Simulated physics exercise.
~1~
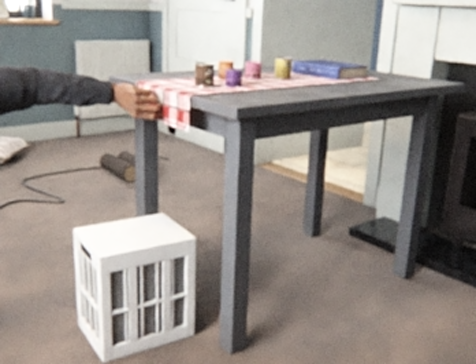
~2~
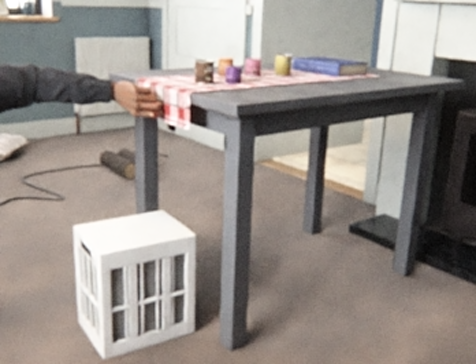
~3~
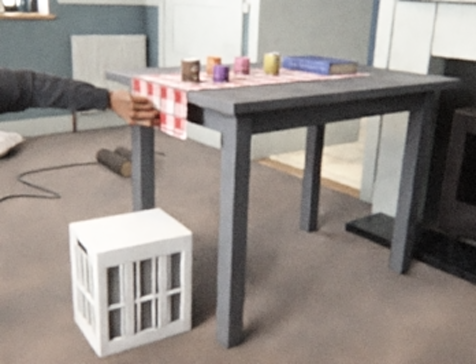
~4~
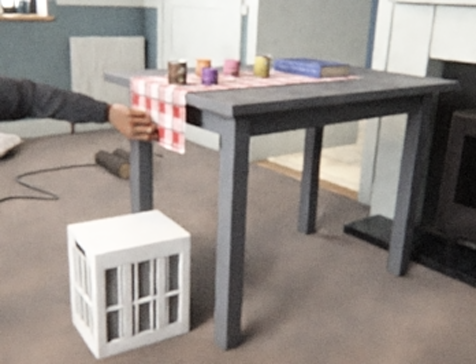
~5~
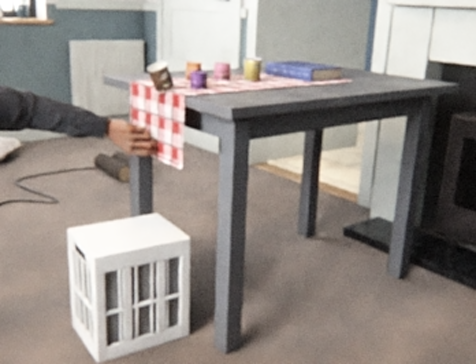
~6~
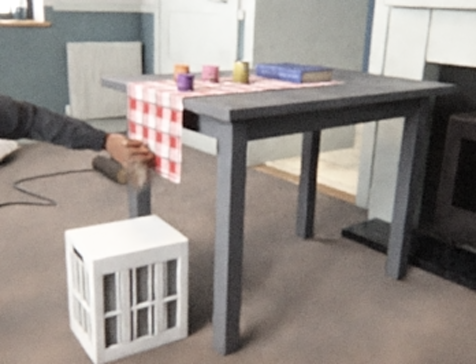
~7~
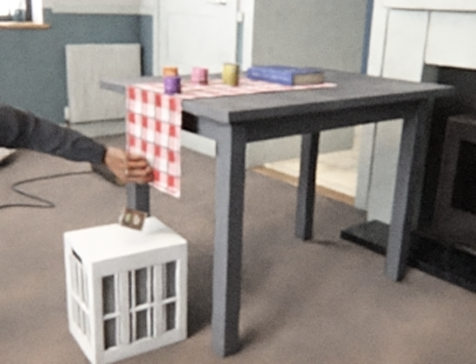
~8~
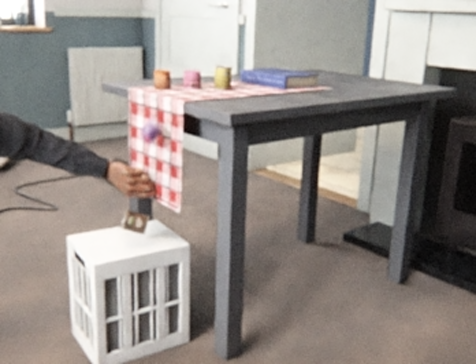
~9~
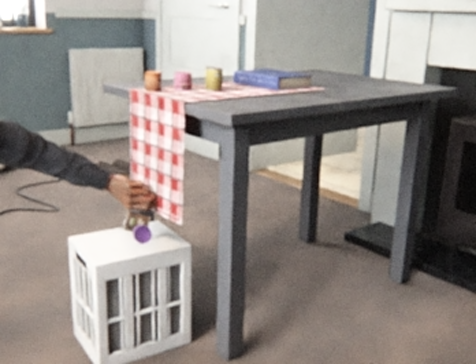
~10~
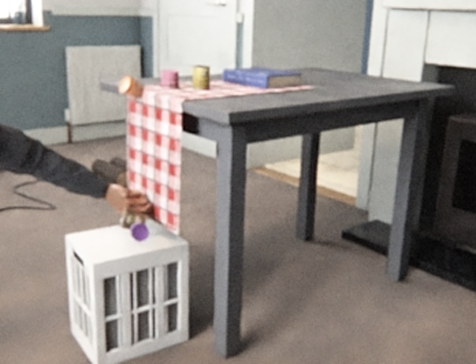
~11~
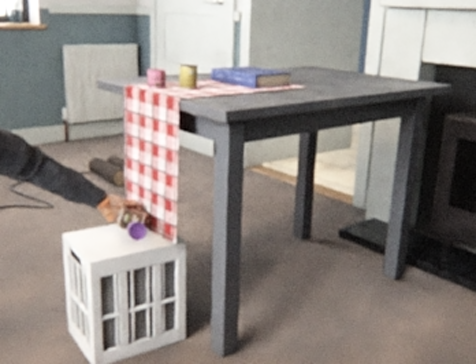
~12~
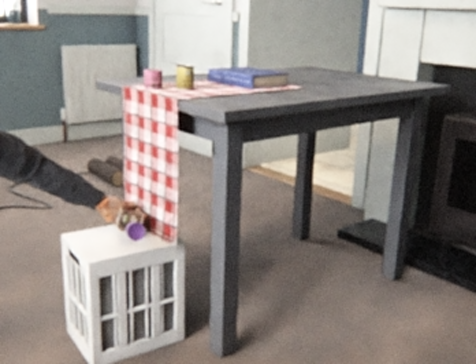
A hand drew a red checked cloth down over the left end of a gray table, carrying the small pots and a blue book leftward, until three pots dropped onto the white crate below, leaving two and the book on top.
